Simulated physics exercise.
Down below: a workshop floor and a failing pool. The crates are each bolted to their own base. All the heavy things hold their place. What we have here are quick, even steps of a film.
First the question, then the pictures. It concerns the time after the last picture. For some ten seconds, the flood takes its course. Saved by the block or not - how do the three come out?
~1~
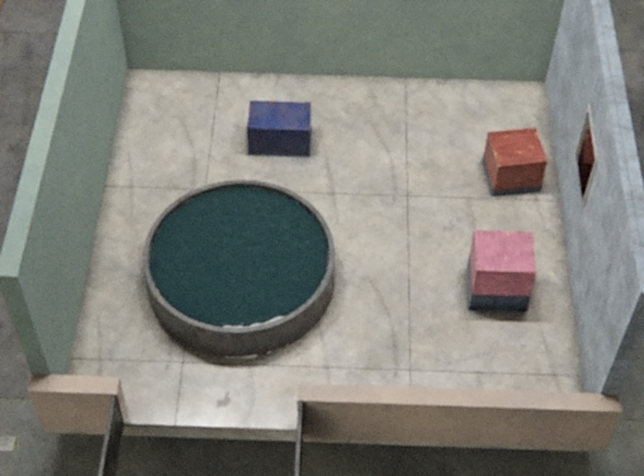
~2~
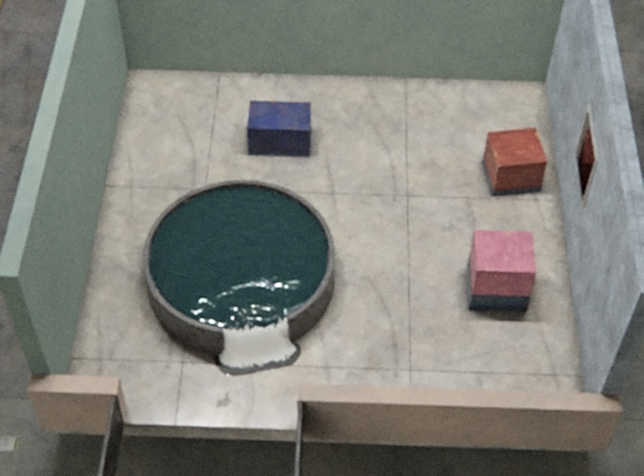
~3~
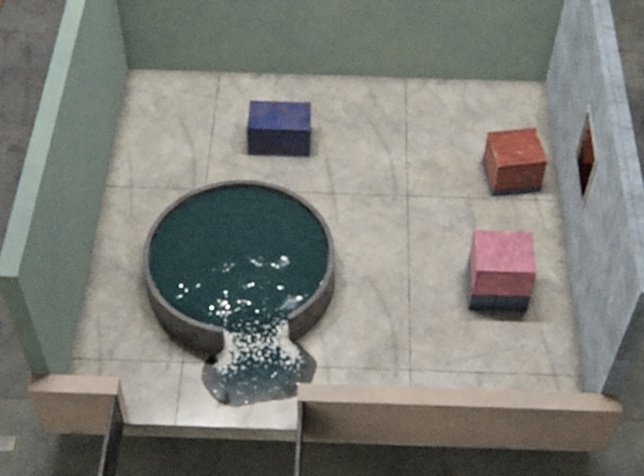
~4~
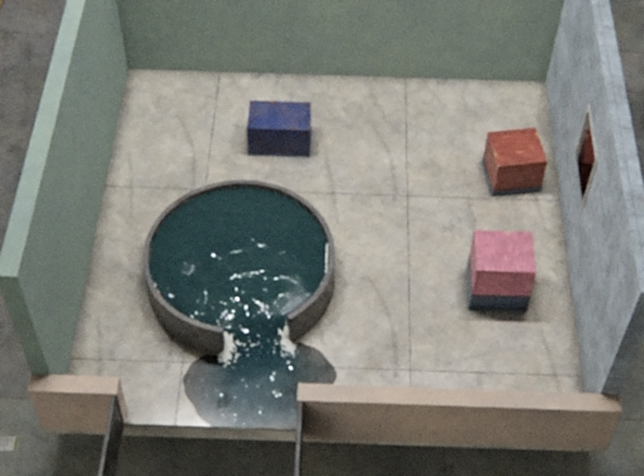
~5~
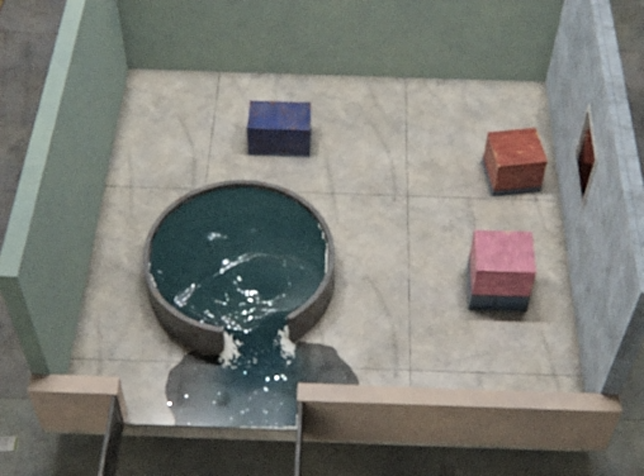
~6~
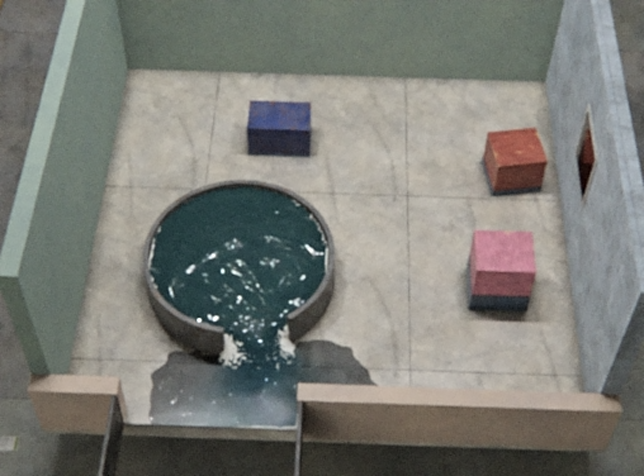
They come out like this: The red crate dry, the blue crate dry, the pink crate dry.
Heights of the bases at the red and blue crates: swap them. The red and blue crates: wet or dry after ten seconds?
Red gets flooded, blue stays clear.
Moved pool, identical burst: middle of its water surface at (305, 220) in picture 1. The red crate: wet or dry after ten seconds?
Result: Red is swamped.
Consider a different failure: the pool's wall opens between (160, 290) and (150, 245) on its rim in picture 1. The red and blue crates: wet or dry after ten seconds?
So the red crate remains untouched while the blue crate goes wet.
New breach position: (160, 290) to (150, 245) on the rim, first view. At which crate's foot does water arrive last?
Answer: The red crate.
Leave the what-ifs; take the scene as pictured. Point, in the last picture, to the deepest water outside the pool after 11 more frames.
Somewhere around pixel (301, 412).
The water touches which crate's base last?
Clearly the blue one.
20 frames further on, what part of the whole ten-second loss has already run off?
It should be close to 55 percent by then.
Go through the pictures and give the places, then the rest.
The first picture shows the pool at (239, 256) is whole and still.
In the second picture, the front is at (221, 361), out from the gap at (257, 344).
In the third picture, water pours out at (258, 345) and has run to a hidden place.
In the fourth picture, the front is at a hidden place, out from the gap at (258, 345).
In the fifth picture, the front is at a hidden place, out from the gap at (257, 345).
In the sixth picture, water pours out at (257, 345) and has run to a hidden place.
A moment on, water covers 10 % of the floor; the red crate not reached, the blue crate not reached, the pink crate not reached.
Next, water covers 15 % of the floor; the red crate not reached, the blue crate not reached, the pink crate not reached.
Then, water covers 20 % of the floor; the red crate not reached, the blue crate not reached, the pink crate water round its plinth.
Later, water covers 25 % of the floor; the red crate water round its plinth, the blue crate not reached, the pink crate water round its plinth.
In the end, water covers 45 % of the floor; the red crate stayed above the water, the blue crate stayed above the water, the pink crate stayed above the water.
